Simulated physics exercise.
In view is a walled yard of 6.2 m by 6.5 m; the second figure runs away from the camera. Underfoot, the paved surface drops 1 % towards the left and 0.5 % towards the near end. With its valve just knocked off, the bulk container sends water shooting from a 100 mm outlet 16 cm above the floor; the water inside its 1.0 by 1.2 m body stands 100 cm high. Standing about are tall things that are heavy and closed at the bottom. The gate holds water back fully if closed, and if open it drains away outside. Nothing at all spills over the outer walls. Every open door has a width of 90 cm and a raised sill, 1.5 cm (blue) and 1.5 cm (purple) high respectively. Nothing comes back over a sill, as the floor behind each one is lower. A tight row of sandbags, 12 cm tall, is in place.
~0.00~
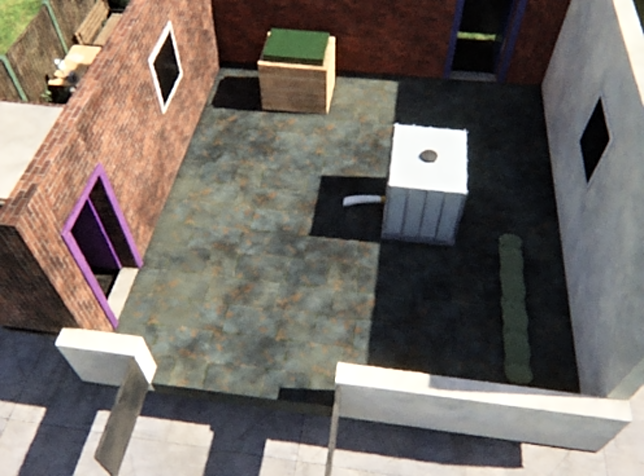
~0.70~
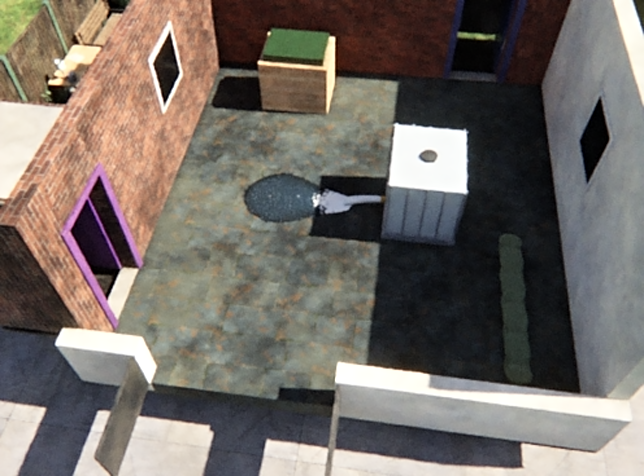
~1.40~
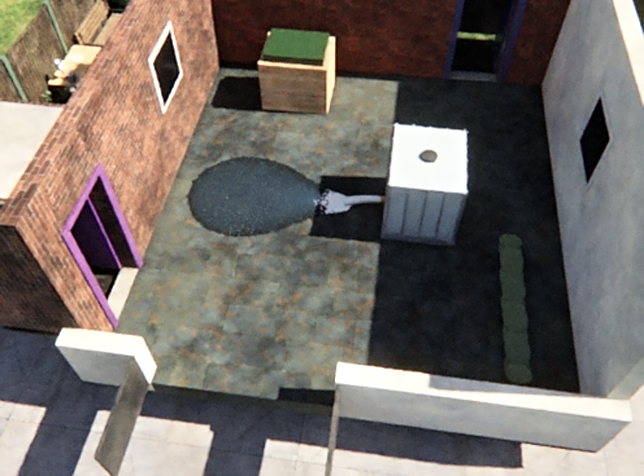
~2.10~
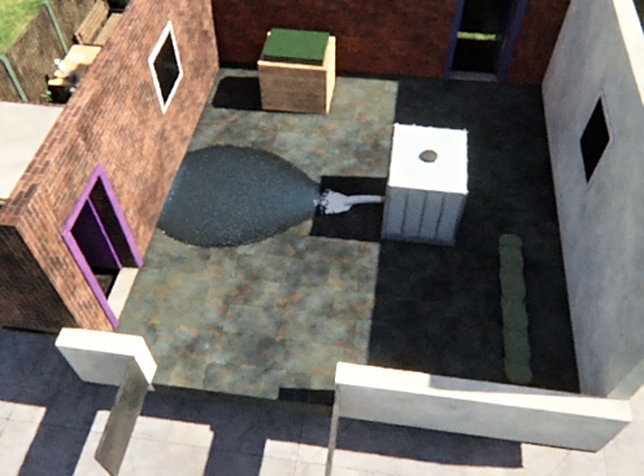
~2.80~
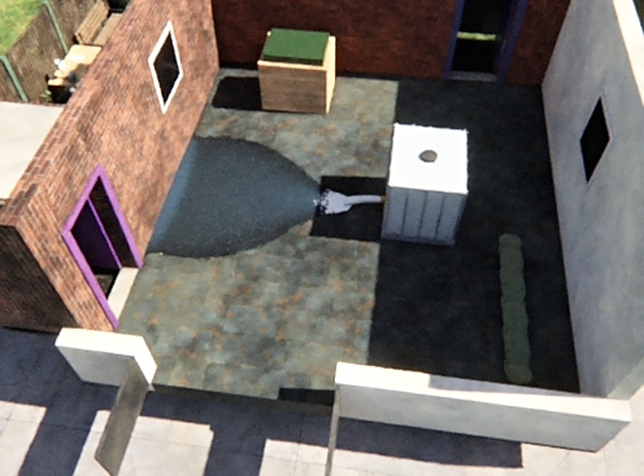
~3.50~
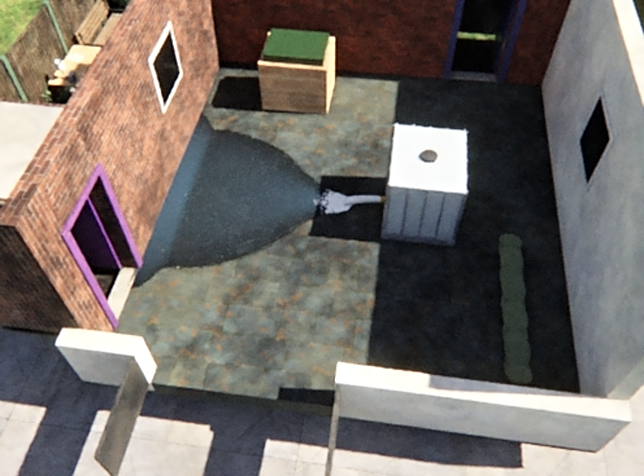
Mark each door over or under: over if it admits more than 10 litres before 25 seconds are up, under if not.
Blue door: Under, purple door: Over.
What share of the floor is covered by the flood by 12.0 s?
Near 35 per cent is wet.
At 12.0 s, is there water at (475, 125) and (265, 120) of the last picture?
Point 1: Unwetted; point 2: Submerged.
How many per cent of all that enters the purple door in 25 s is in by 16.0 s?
Share in: Approx. 30%.
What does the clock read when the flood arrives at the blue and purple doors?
Arrival: Blue not within the 25 s, purple 3.6 s.
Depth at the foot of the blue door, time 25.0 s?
About 0.0 centimetres.
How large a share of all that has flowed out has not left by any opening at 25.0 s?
72 %.
After 5.0 s water covers 20 % of the floor and is deepest (5 cm) near (171, 189); blue door not reached, purple door 1.7 cm at the sill, 0 L in.
After 8.0 s water covers 30 % of the floor and is deepest (5 cm) near (171, 189); blue door not reached, purple door 2.1 cm at the sill, 1 L in.
After 12.0 s water covers 35 % of the floor and is deepest (5 cm) near (103, 358); blue door not reached, purple door 2.9 cm at the sill, 4 L in.
After 16.0 s water covers 40 % of the floor and is deepest (5 cm) near (346, 207); blue door not reached, purple door 2.9 cm at the sill, 12 L in.
After 25.0 s water covers 50 % of the floor and is deepest (6 cm) near (178, 173); blue door not reached, purple door 3.6 cm at the sill, 38 L in.
